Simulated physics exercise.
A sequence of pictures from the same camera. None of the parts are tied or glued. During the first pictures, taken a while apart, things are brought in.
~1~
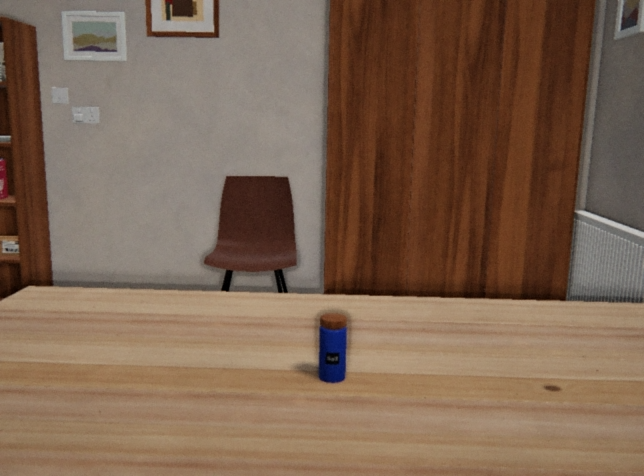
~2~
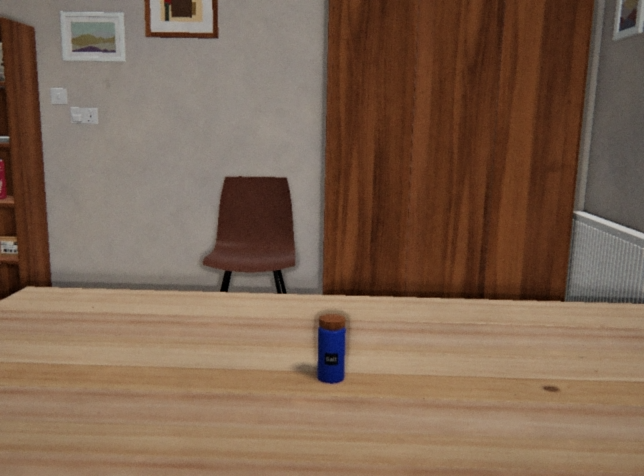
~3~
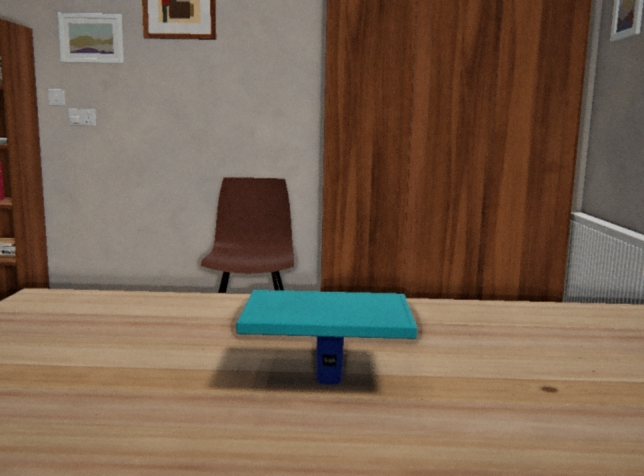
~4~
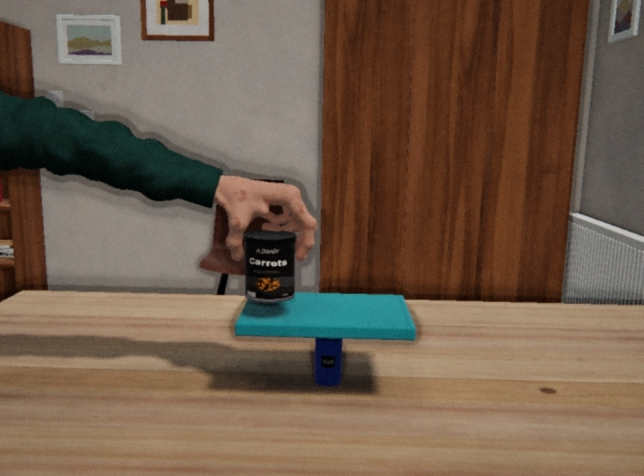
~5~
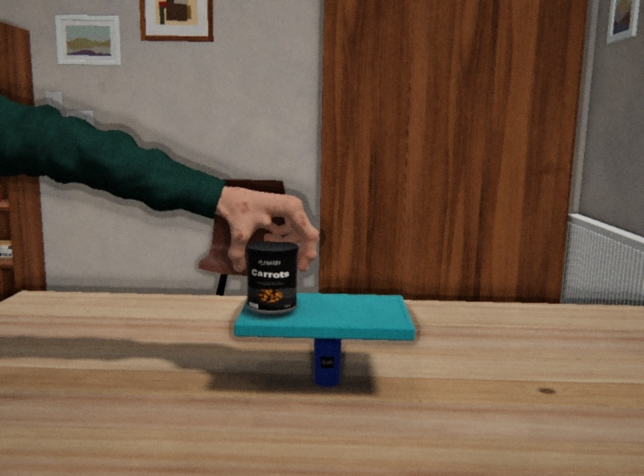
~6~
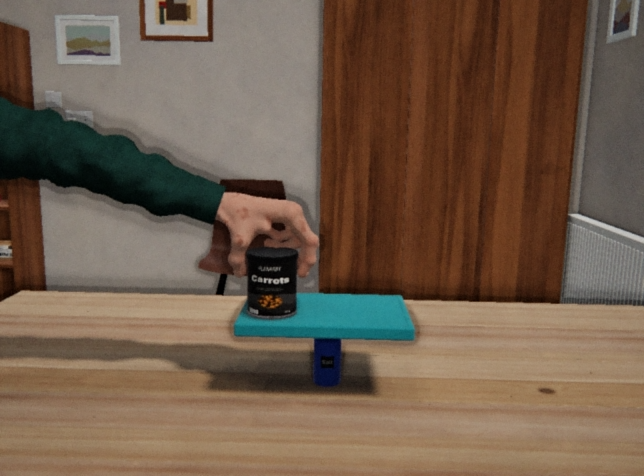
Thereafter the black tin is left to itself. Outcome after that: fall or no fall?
It will not stay intact.
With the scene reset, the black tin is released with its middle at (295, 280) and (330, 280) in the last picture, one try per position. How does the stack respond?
Trial 1 - collapsed; trial 2 - stable.
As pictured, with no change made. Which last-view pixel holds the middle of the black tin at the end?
In the final view it sits at roughly (165, 382).
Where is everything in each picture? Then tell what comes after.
The last thing is not in view yet; blue shaker (333, 348), in the first frame.
The last thing is not in view yet; blue shaker (332, 348), in the second frame.
The last thing is not in view yet; blue shaker (330, 350), in the third frame.
On its way; black tin (270, 265); blue shaker (329, 351), in the fourth frame.
On its way; black tin (272, 276); blue shaker (328, 352), in the fifth frame.
Set down, still held; black tin (272, 282); blue shaker (328, 351), in the sixth frame.
Then, 0.30 s on from there, black tin now fallen; turquoise lid turned 52° from how it was put.
Then, 0.50 s on from there, turquoise lid turned 62° from how it was put; blue shaker turned 6° from how it was put.
Then, 0.70 s on from there, turquoise lid now fallen; blue shaker turned 74° from how it was put.
Then, 0.80 s on from there, blue shaker on its side.
In the end, fallen, black tin and turquoise lid; toppled in the stack, blue shaker. At the end, from the last picture's camera, black tin near (165, 382). The stack gives way.
